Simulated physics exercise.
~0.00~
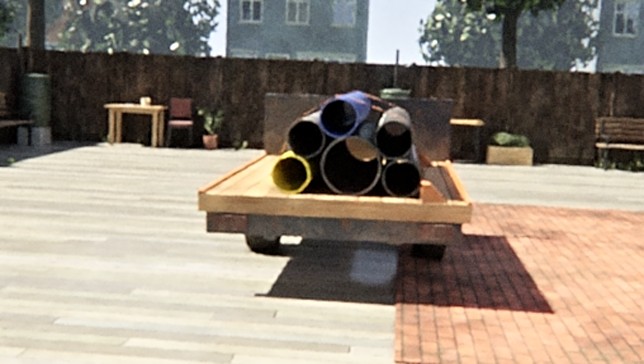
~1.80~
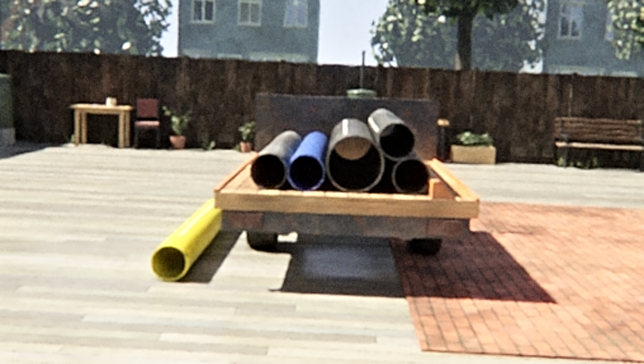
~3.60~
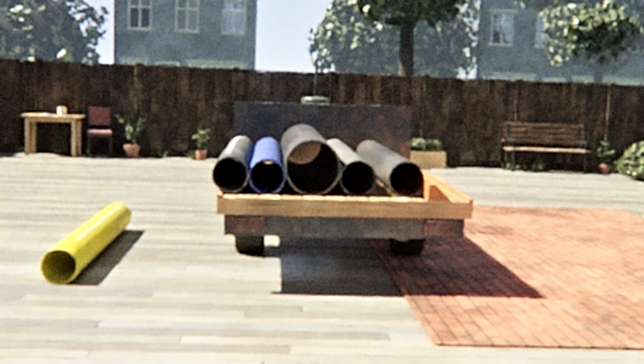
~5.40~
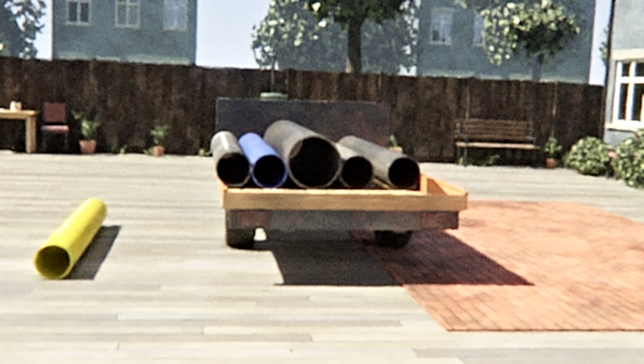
On a sunlit paved yard with a dark fence, benches and buildings behind, a low flatbed trailer stands seen from behind, carrying six pipes stacked end-on, one blue near the top and one yellow at the lower left. The stack slumps, and the yellow pipe goes over the left edge while the blue one drops onto the deck. One dark pipe still rests on top of others at the right, then comes down beside them. The yellow pipe rolls away to the left. As the view drifts sideways, it lies on the paving, while five pipes stay side by side on the trailer.
